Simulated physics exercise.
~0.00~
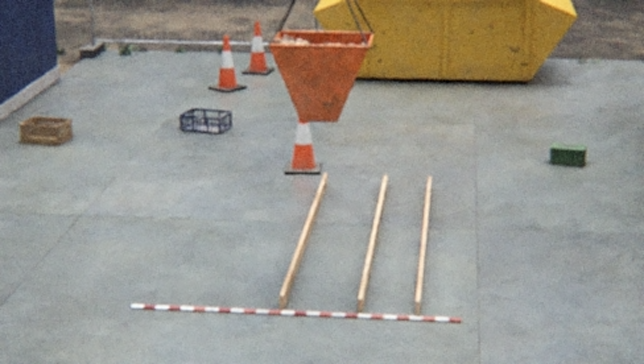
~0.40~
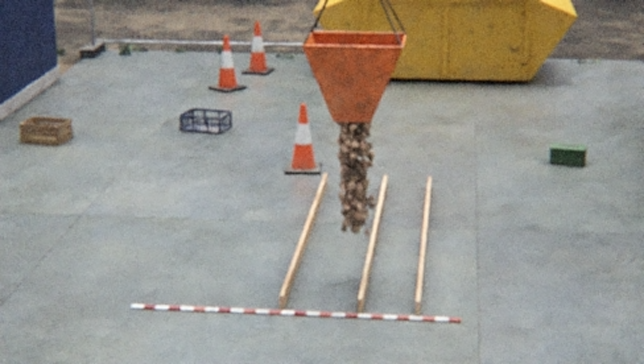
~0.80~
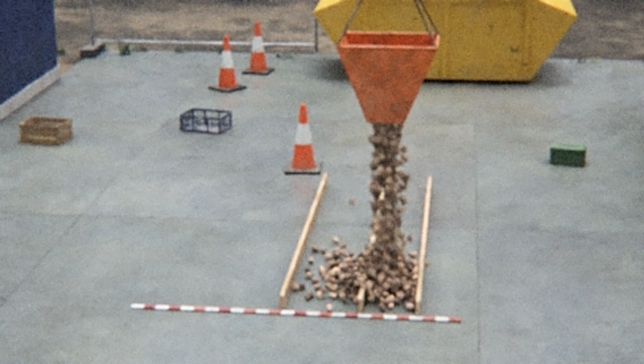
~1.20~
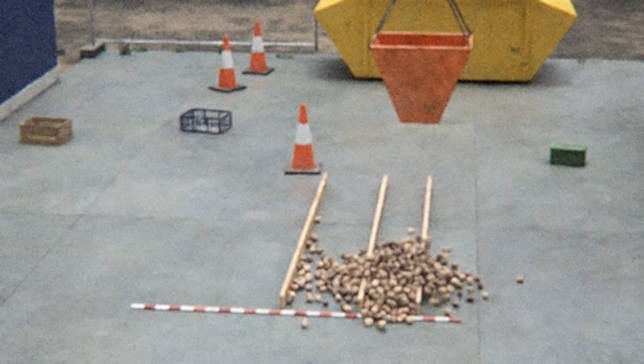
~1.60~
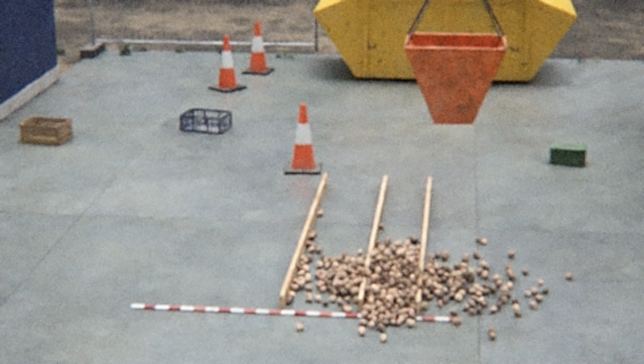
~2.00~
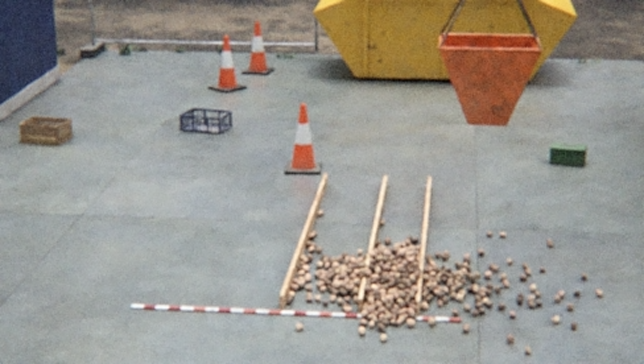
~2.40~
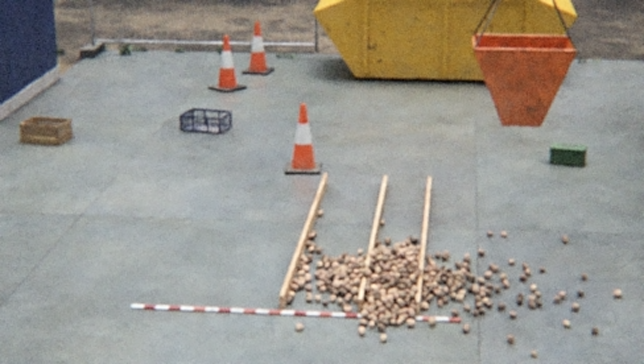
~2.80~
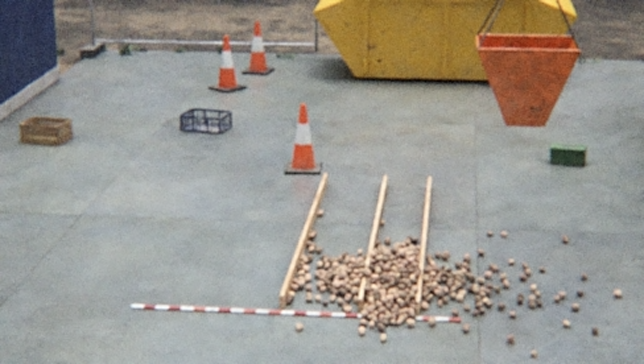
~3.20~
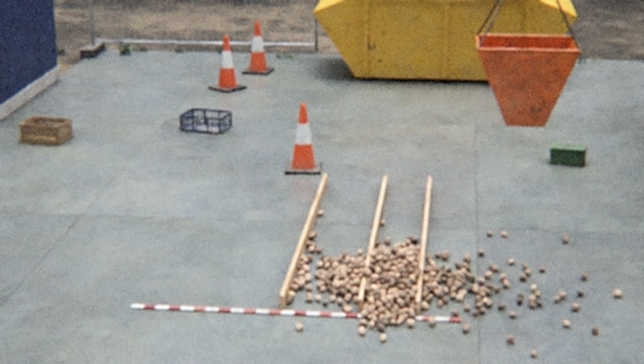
A grey concrete yard is seen from above, with a yellow skip at the back, three orange and white cones, a brown crate, a dark crate and a small green box. An orange hopper hangs over three wooden boards and a red and white striped staff. As it travels right, brown stones pour from its bottom, landing mostly between the middle and right boards. The emptied hopper continues right while some stones scatter past the right board. It stops, and the stones lie still, most in the right bay, with fewer in the left bay and beyond the boards.
